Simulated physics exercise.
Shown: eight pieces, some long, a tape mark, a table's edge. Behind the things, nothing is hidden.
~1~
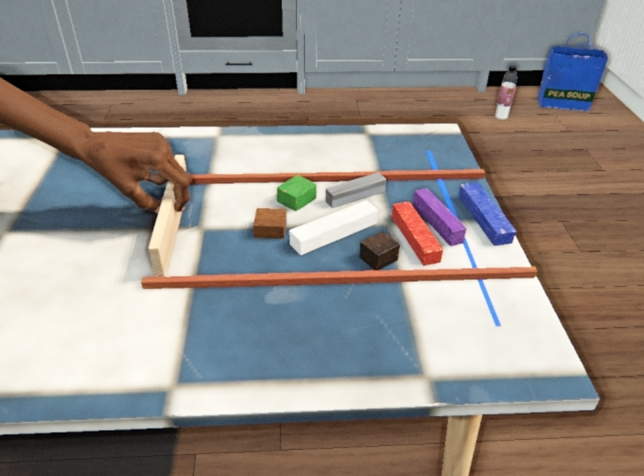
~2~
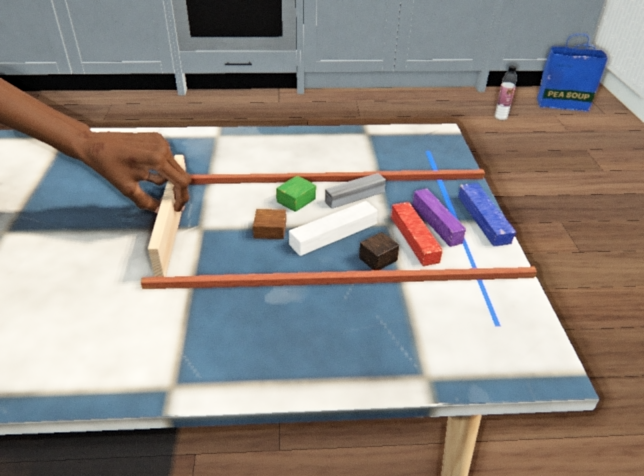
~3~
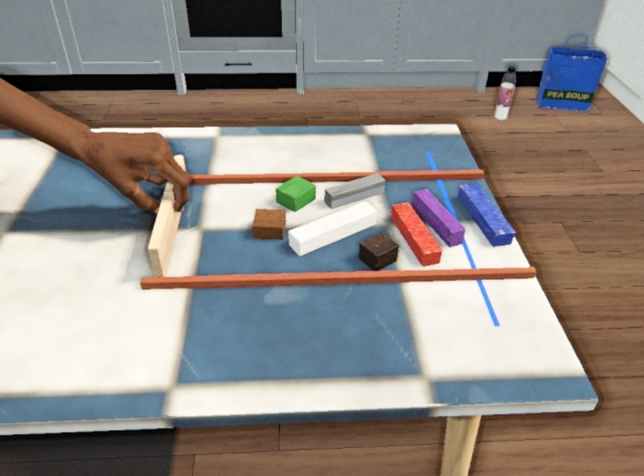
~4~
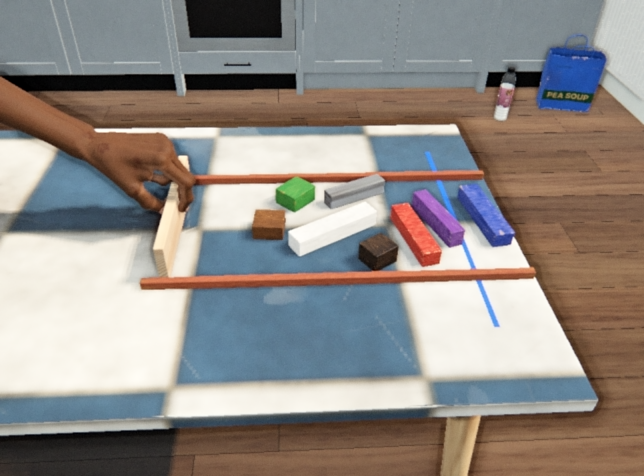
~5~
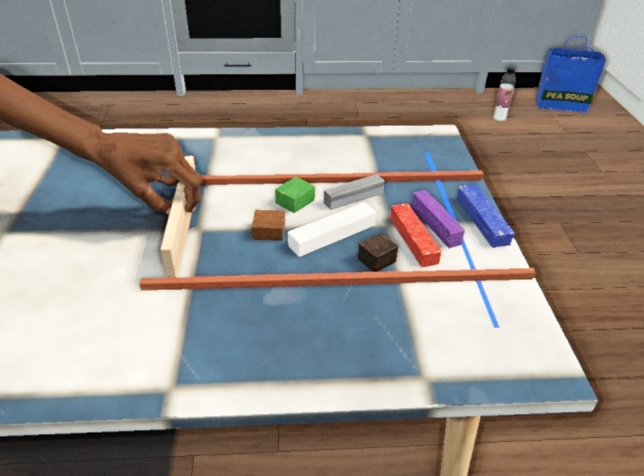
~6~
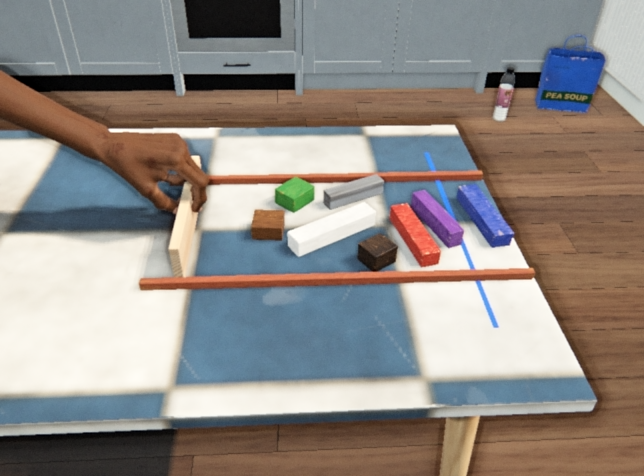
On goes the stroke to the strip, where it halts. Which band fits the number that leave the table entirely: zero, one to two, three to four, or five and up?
The band is three to four.
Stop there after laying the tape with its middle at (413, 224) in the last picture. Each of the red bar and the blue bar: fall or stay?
Outcome: Red bar is still present, blue bar goes missing.
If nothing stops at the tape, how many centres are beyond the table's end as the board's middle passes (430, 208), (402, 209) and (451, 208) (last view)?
Going through the three places, I get 2, 1 and 3.
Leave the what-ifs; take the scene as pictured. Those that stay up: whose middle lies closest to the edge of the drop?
It would be the grey stick.
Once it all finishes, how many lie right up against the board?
Count: 3.
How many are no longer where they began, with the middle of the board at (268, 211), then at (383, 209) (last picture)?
Up to then 1, and up to the other point 8.
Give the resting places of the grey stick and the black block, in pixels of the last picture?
Look around (484, 188) for the first and around (508, 254) for the second.
Soon after, none off yet; blue bar at rest near (483, 214); purple bar at rest near (436, 218); red bar at rest near (414, 234).
After that, none off yet; blue bar at rest near (483, 214); purple bar displaced a little near (446, 217); red bar displaced a little near (428, 233).
And then, none off yet; blue bar tilting well over near (526, 245); purple bar displaced about its own width near (508, 218); red bar displaced about its own width near (492, 234).
In the end, the number that fall off is three or four; gone, red bar, purple bar and blue bar.
